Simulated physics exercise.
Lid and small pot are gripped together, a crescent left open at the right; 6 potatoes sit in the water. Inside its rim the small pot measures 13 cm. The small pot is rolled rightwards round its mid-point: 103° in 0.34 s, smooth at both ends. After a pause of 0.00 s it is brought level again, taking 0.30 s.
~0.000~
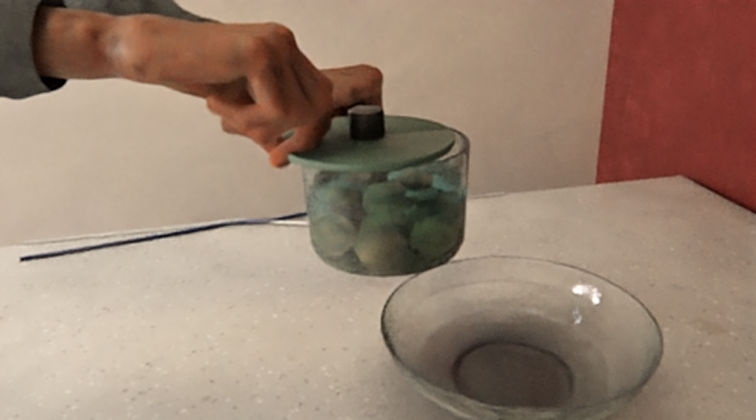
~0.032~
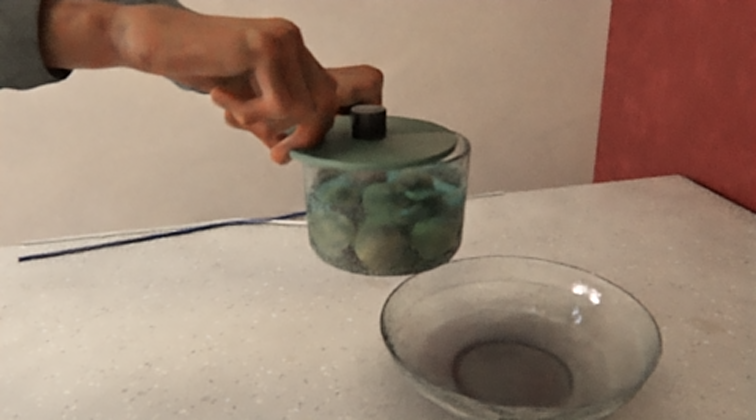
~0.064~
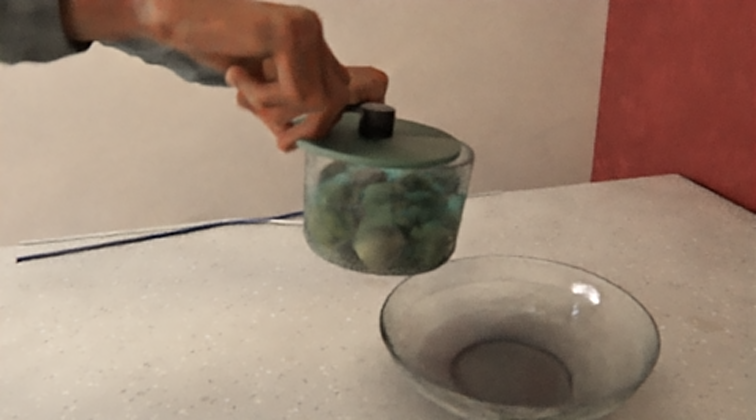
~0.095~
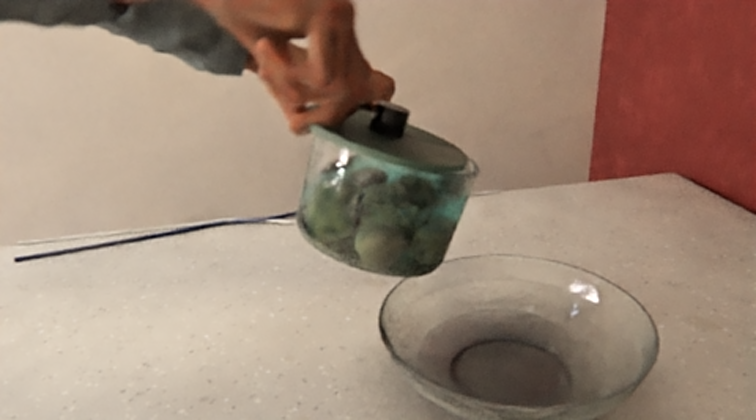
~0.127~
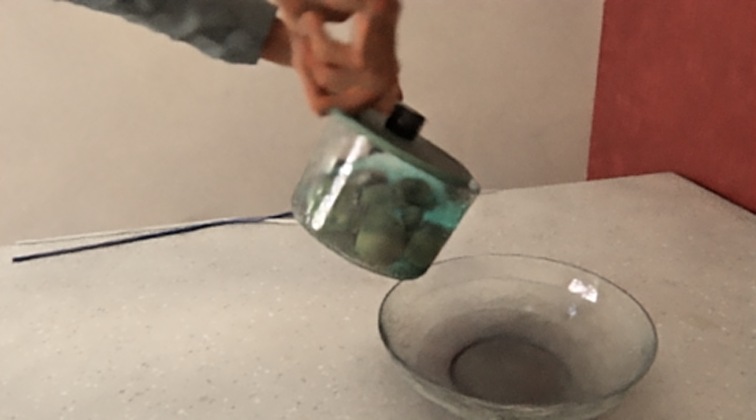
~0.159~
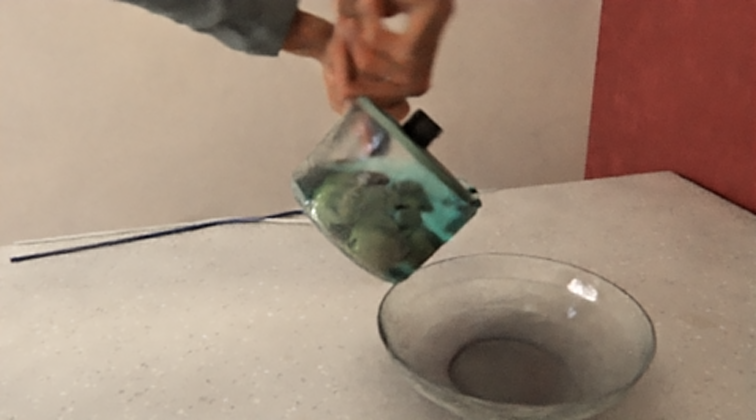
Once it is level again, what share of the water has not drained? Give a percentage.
Roughly 61 per cent is left.
After 0.28 s the tilt is 94° and 84 per cent of the water is still in the small pot.
After 0.36 s the tilt is 102° and 73 per cent of the water is still in the small pot.
After 0.45 s the tilt is 71° and 65 per cent of the water is still in the small pot.
After 0.55 s the tilt is 21° and 61 per cent of the water is still in the small pot.
In the end 61 per cent of the water is still in the small pot.
